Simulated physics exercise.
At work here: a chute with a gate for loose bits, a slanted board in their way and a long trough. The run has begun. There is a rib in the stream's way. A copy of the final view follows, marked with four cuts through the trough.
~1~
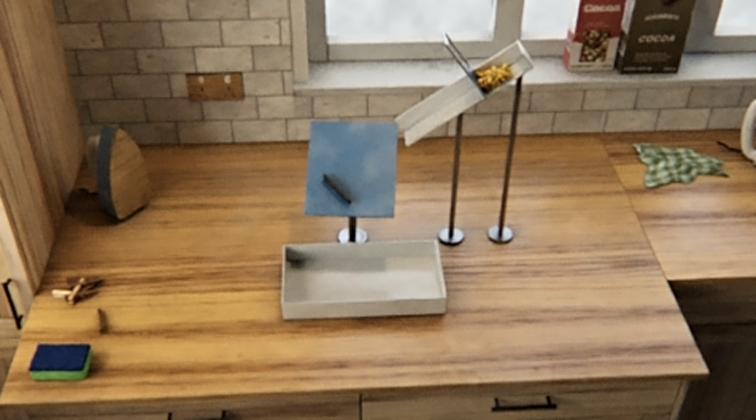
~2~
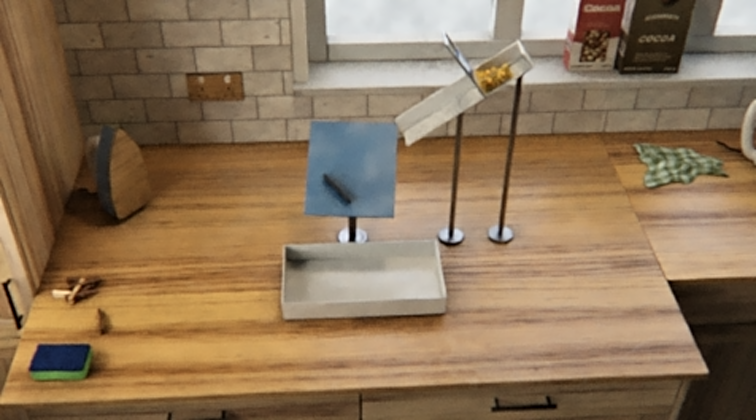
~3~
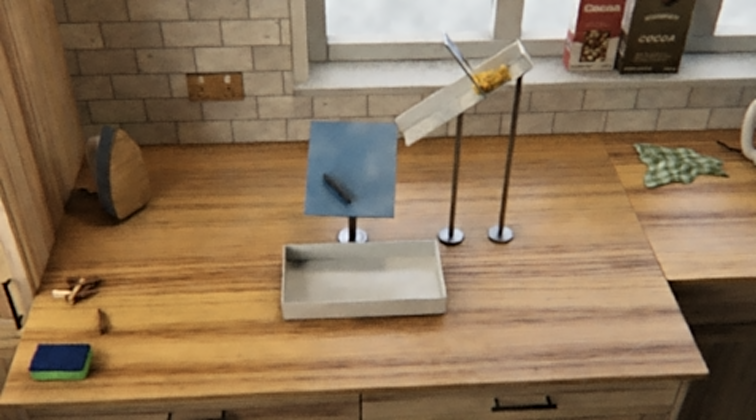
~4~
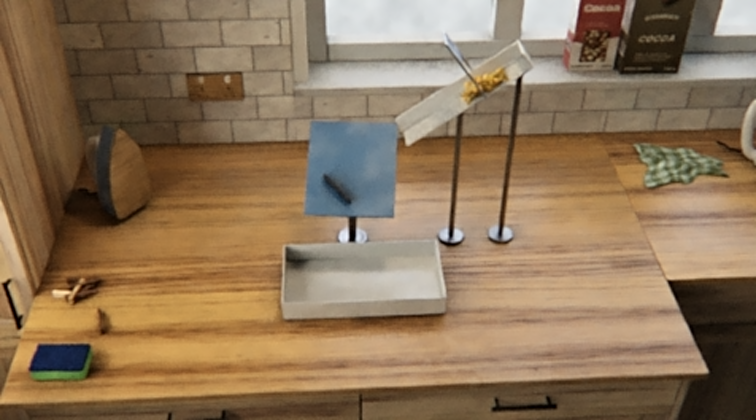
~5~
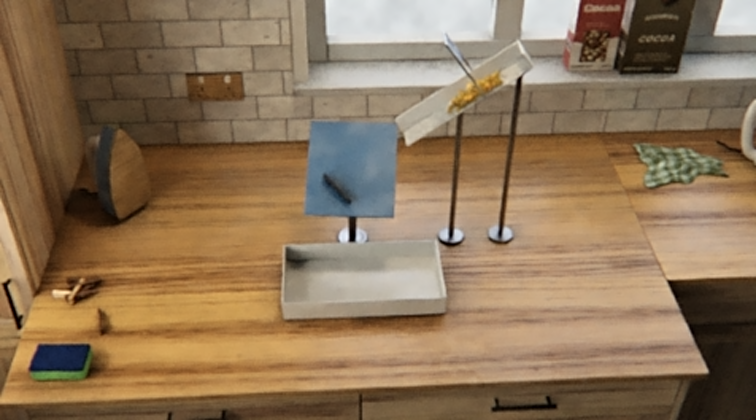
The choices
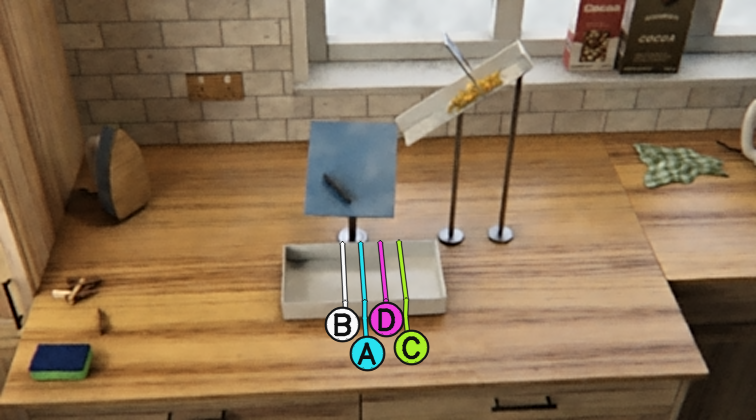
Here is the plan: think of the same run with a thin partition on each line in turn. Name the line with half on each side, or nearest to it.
Go for A.
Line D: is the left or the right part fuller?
The left side.
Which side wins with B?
The right side.
On the marked copy, line A crosses the front rim at (364, 300); line B crosses the front rim at (345, 301); line C crosses the front rim at (406, 299); line D crosses the front rim at (385, 300).
With A, of what is caught, close to half on the left of the divider, close to half on the right.
With B, of what is caught, a small share on the left of the divider, the bulk on the right.
With C, of what is caught, the whole lot on the left of the divider, none at all on the right.
With D, of what is caught, all but a few on the left of the divider, only a few on the right.
